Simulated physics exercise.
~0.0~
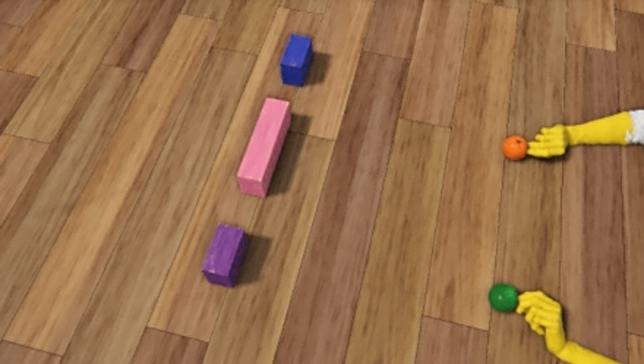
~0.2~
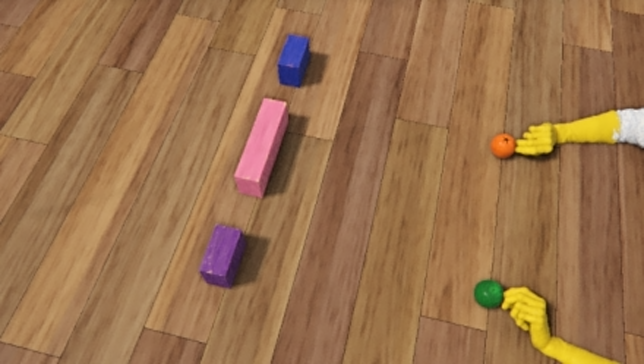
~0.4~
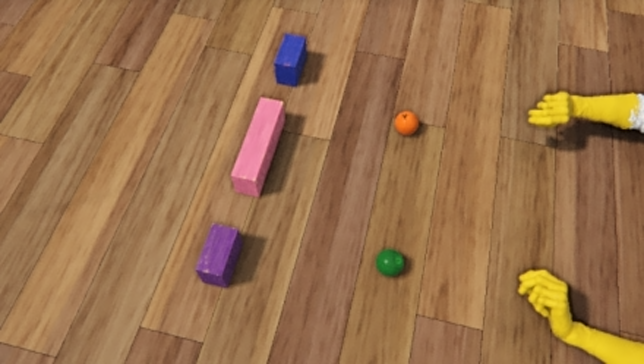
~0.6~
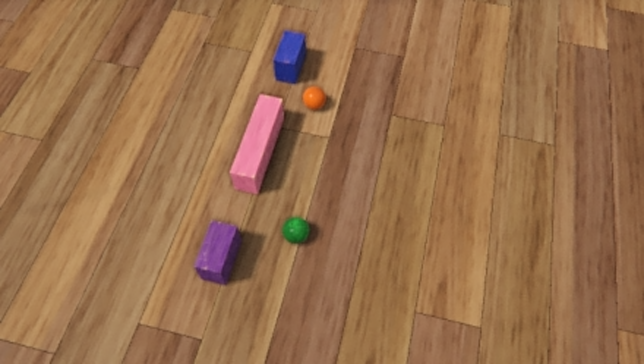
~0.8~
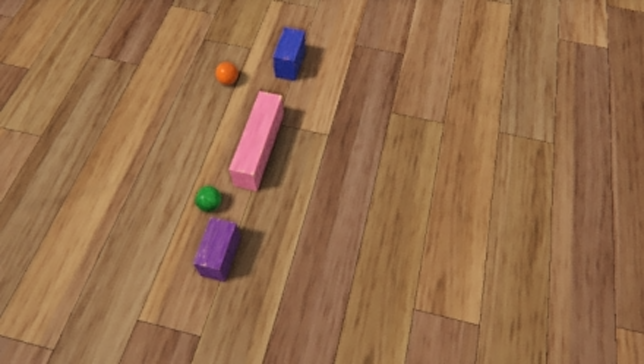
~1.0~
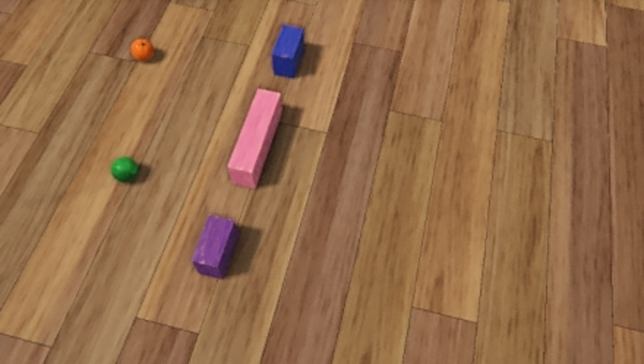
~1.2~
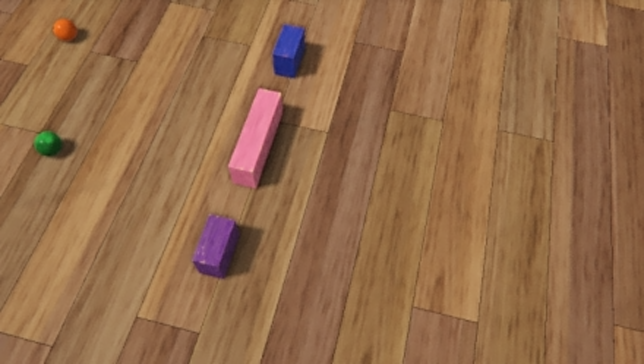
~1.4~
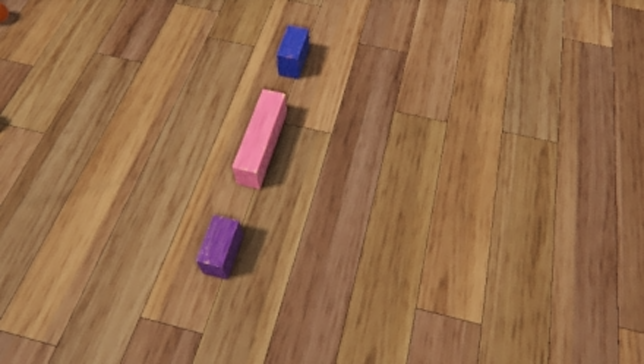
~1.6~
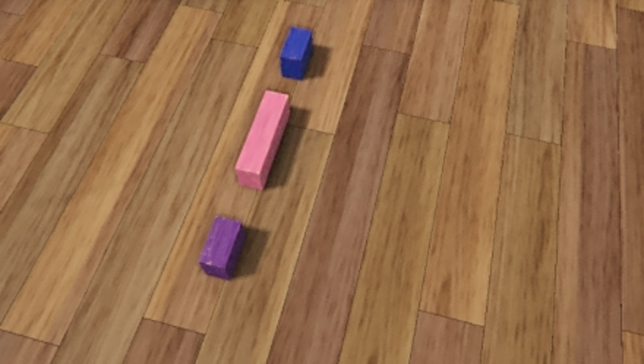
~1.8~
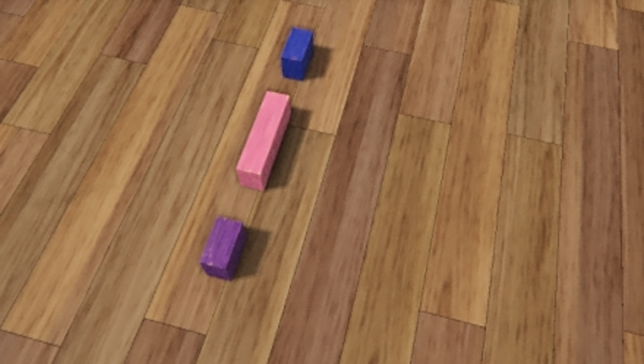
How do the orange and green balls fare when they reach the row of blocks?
Both balls get between the blocks without striking them. The orange one passes between the blue and pink blocks, and the green one passes between the pink and purple blocks.
